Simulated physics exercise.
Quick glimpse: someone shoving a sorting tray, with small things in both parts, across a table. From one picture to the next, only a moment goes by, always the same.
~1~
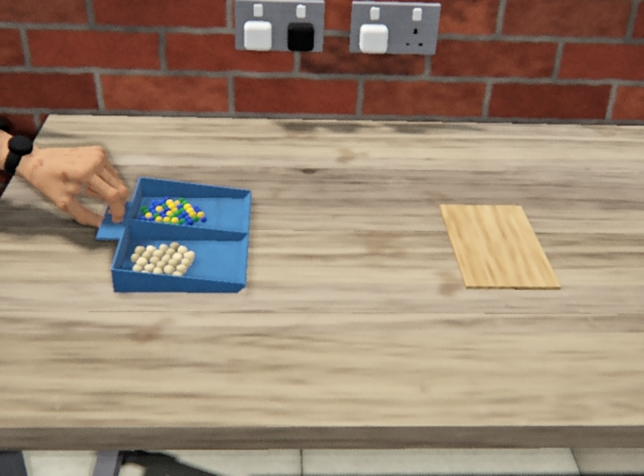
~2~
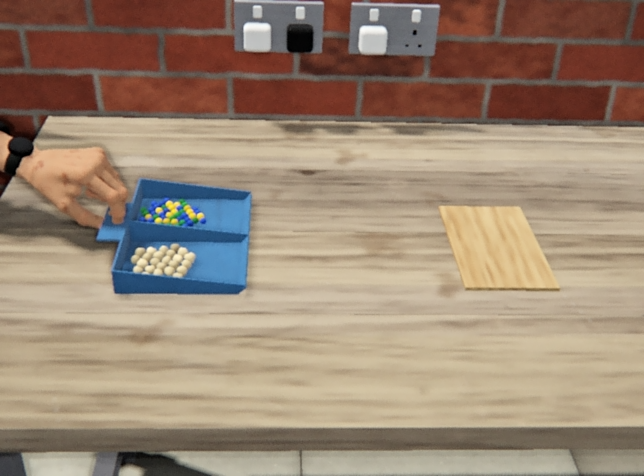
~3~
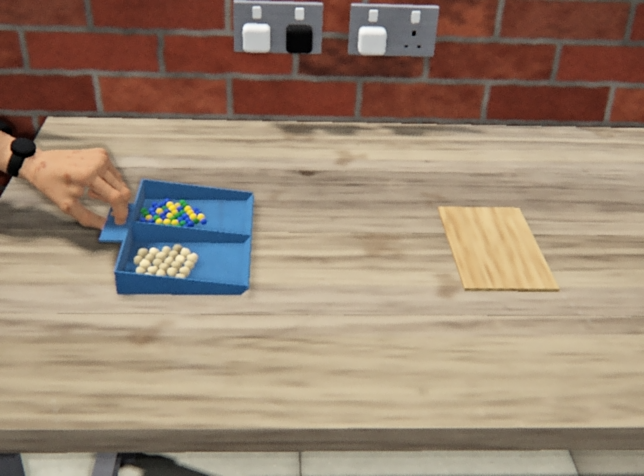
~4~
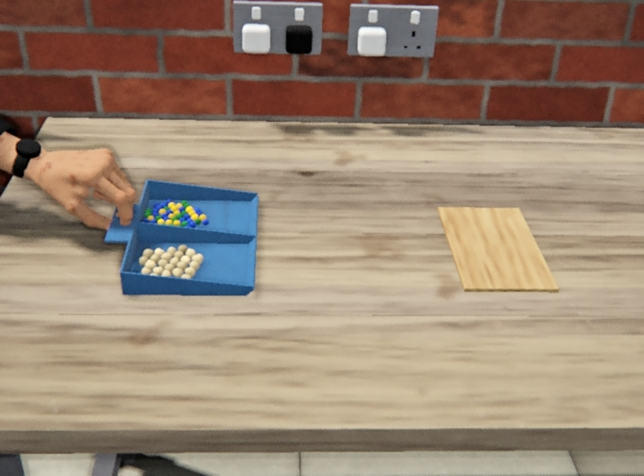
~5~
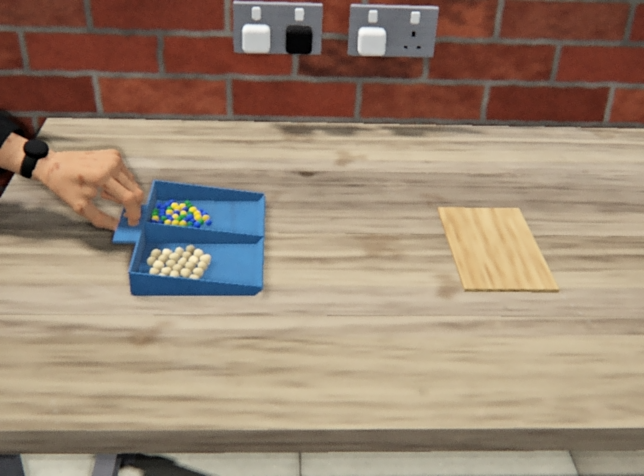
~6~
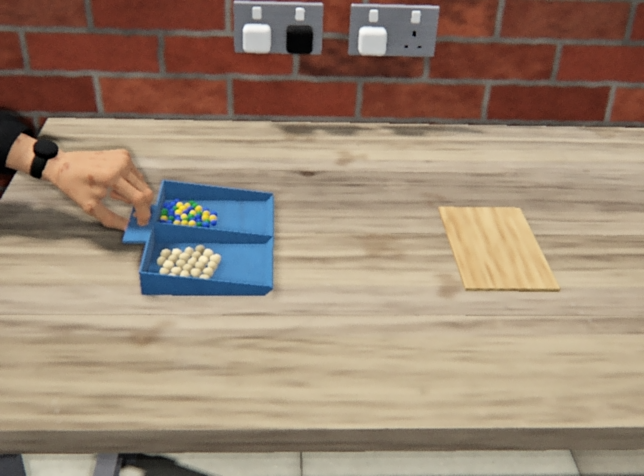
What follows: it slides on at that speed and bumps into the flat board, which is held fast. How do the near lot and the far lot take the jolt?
Near lot: Is contained; far lot: Is contained.
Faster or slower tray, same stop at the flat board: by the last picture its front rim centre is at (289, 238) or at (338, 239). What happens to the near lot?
Run 1: It holds inside the tray. Run 2: It holds inside the tray.
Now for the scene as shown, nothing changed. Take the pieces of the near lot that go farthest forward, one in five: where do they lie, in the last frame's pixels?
Roughly at (408, 264).
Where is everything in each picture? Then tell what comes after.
In the first frame, front rim at (248, 235), at rest; flat board at (505, 263); near lot at (166, 260), a few macadamia nuts; far lot at (170, 214), some round plastic beads.
In the second frame, front rim at (249, 237), hardly any of the way covered; far lot at (169, 216).
In the third frame, front rim at (251, 237), hardly any of the way covered; near lot at (169, 262).
In the fourth frame, front rim at (256, 238), a small part of the way covered; far lot at (172, 217).
In the fifth frame, front rim at (264, 238), a small part of the way covered; near lot at (183, 263).
In the sixth frame, front rim at (273, 238), a small part of the way covered; flat board at (504, 265); near lot at (193, 263); far lot at (184, 217).
Then, 0.55 s past the last view, tray still sliding, front rim near (358, 239); near lot all inside; far lot all inside.
Then, 1.20 s past the last view, tray stopped at the flat board; near lot all inside; far lot all inside.
Then, 1.41 s past the last view, tray stopped at the flat board; near lot all inside; far lot all inside, moved towards the front rim.
Finally, tray stopped at the flat board; near lot all inside; far lot all inside, moved towards the front rim.
